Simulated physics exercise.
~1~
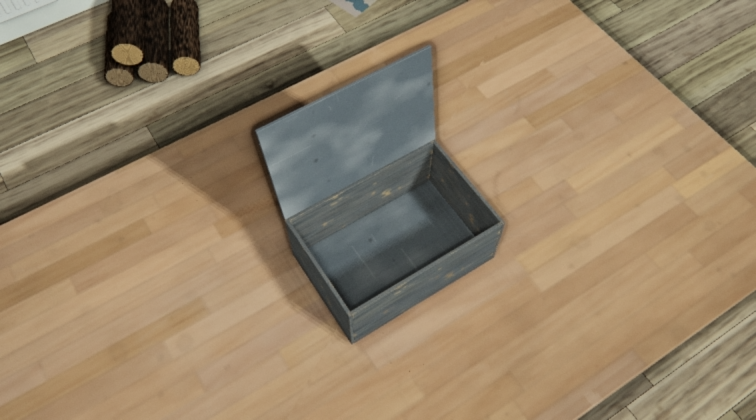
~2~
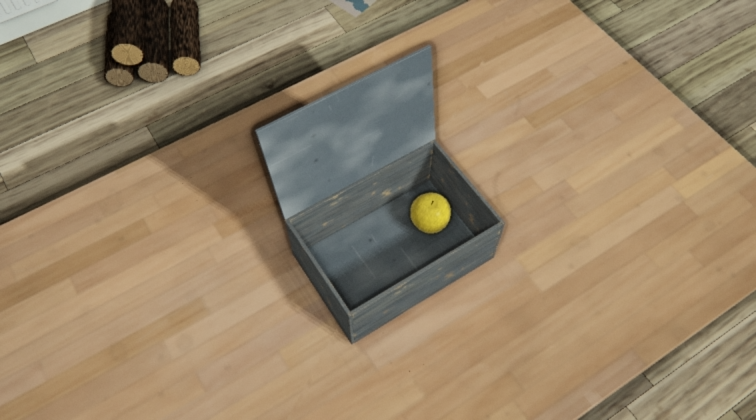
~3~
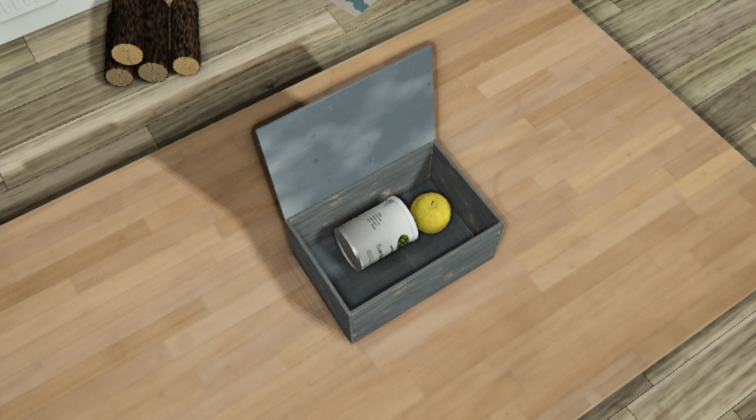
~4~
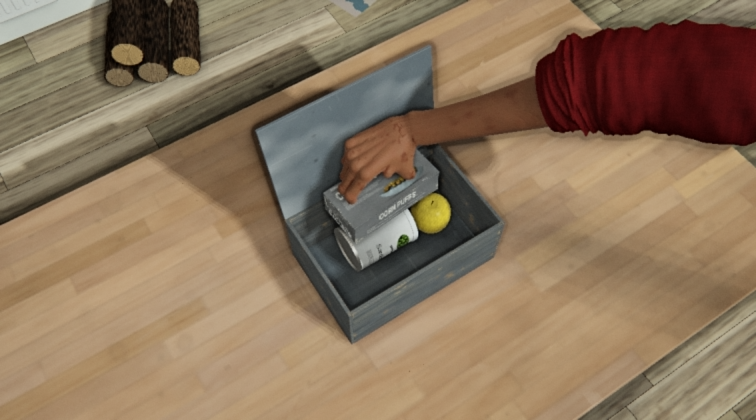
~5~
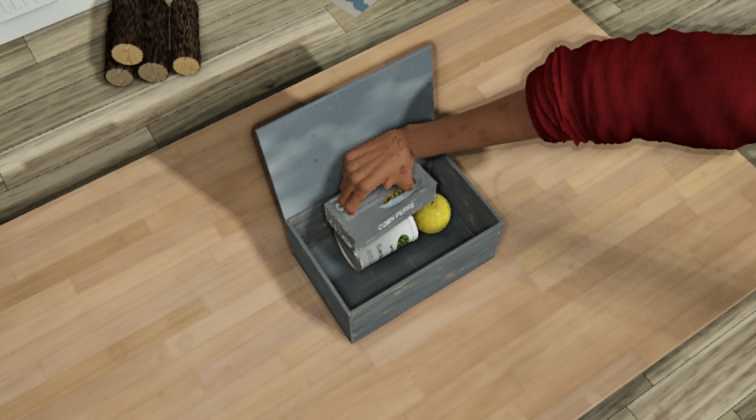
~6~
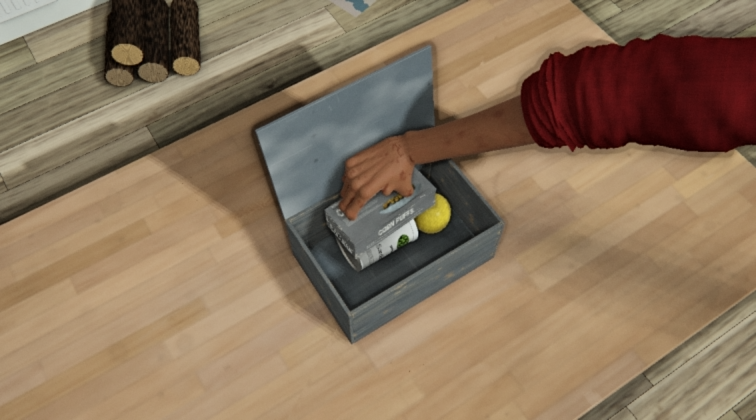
The video shows an open grey box with a hinged lid, in which a yellow apple and then a white can appear, before a hand in a red sleeve lowers a grey carton over the can and keeps holding it.
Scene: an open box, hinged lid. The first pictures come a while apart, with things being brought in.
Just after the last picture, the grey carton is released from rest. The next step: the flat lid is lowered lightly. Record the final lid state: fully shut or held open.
Final lid state: Held open.
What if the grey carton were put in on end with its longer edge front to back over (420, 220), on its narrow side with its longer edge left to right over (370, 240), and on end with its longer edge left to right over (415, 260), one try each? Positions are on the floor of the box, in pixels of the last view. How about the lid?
On the first go it comes down fully, on the second it comes down fully, and on the third it can't shut.
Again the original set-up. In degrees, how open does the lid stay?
It comes to about 20°.
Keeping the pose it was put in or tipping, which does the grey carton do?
Observation: The grey carton tilts over.
Then, 1.30 s after the last picture, lid 79° above the rim; grey carton tipped 14° from how it was near (377, 203).
Then, 1.70 s after the last picture, lid 49° above the rim; grey carton tipped 18° from how it was near (377, 204).
At rest, lid 20° above the rim; left askew, grey carton; the other 2 in place. Seen from the same camera at the end, grey carton near (378, 204).
